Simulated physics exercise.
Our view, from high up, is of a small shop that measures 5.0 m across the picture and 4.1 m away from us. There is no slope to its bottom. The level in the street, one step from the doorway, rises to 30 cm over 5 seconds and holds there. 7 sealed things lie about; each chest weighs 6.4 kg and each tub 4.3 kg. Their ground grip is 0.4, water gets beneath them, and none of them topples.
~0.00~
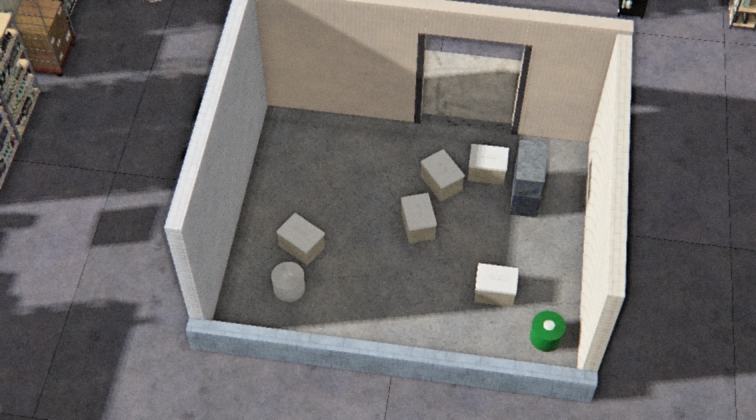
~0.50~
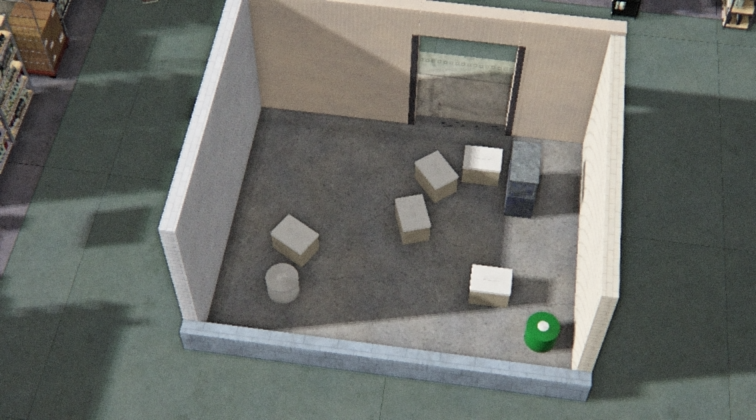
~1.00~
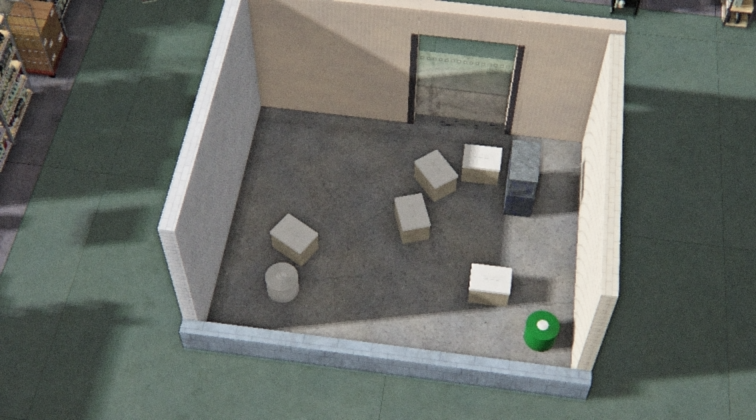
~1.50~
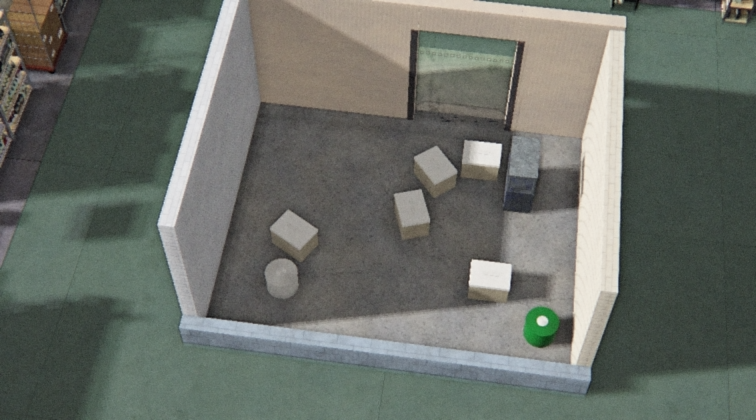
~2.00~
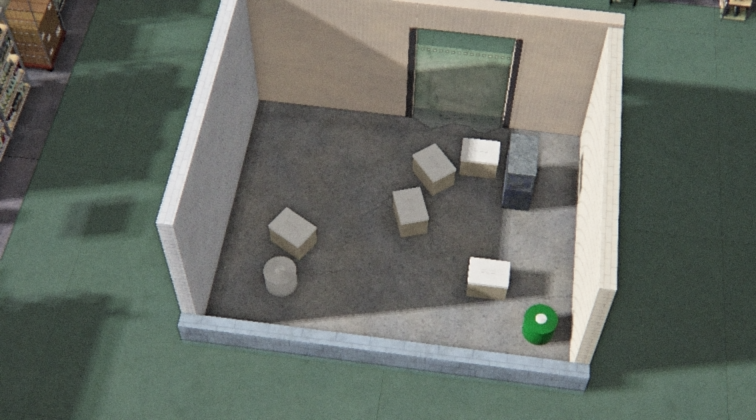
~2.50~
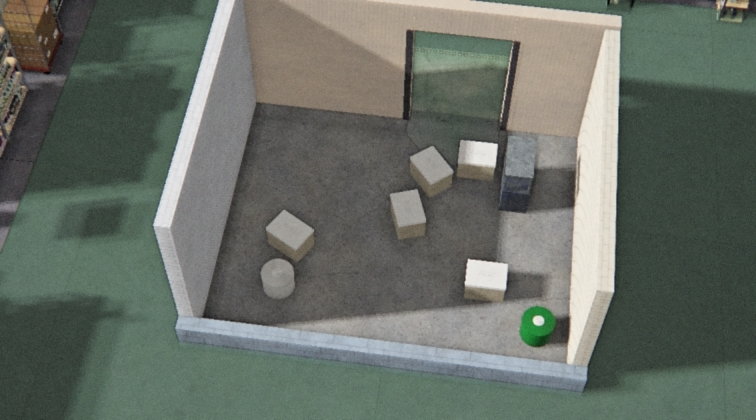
A small walled room stays still while the ground outside turns from grey to green.
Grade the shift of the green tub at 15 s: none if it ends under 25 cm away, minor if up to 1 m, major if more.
The shift is major.
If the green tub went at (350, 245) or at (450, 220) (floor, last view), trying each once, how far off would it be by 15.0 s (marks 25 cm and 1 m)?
The first time it wanders far off, the second time it wanders far off.
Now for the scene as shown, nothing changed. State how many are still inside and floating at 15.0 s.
Tally: 7 of them.
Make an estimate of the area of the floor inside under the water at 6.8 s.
My estimate is roughly 18 m2.
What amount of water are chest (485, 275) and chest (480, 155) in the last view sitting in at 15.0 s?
Depth approx. 22 cm / 21 cm.
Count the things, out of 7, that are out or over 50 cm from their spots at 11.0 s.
Tally at that time: 7.
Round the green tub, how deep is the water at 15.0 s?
Roughly 20 cm deep.
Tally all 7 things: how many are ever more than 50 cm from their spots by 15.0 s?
Result: 7.
After 3.5 s the green tub is near (539, 321), 0.0 m from its start, aground; 0 afloat.
After 6.8 s the green tub is near (555, 347), 0.5 m from its start, afloat; 5 afloat.
After 11.0 s the green tub is near (559, 184), 2.2 m from its start, afloat; 7 afloat.
After 15.0 s the green tub is near (491, 147), 2.8 m from its start, afloat; 7 afloat.
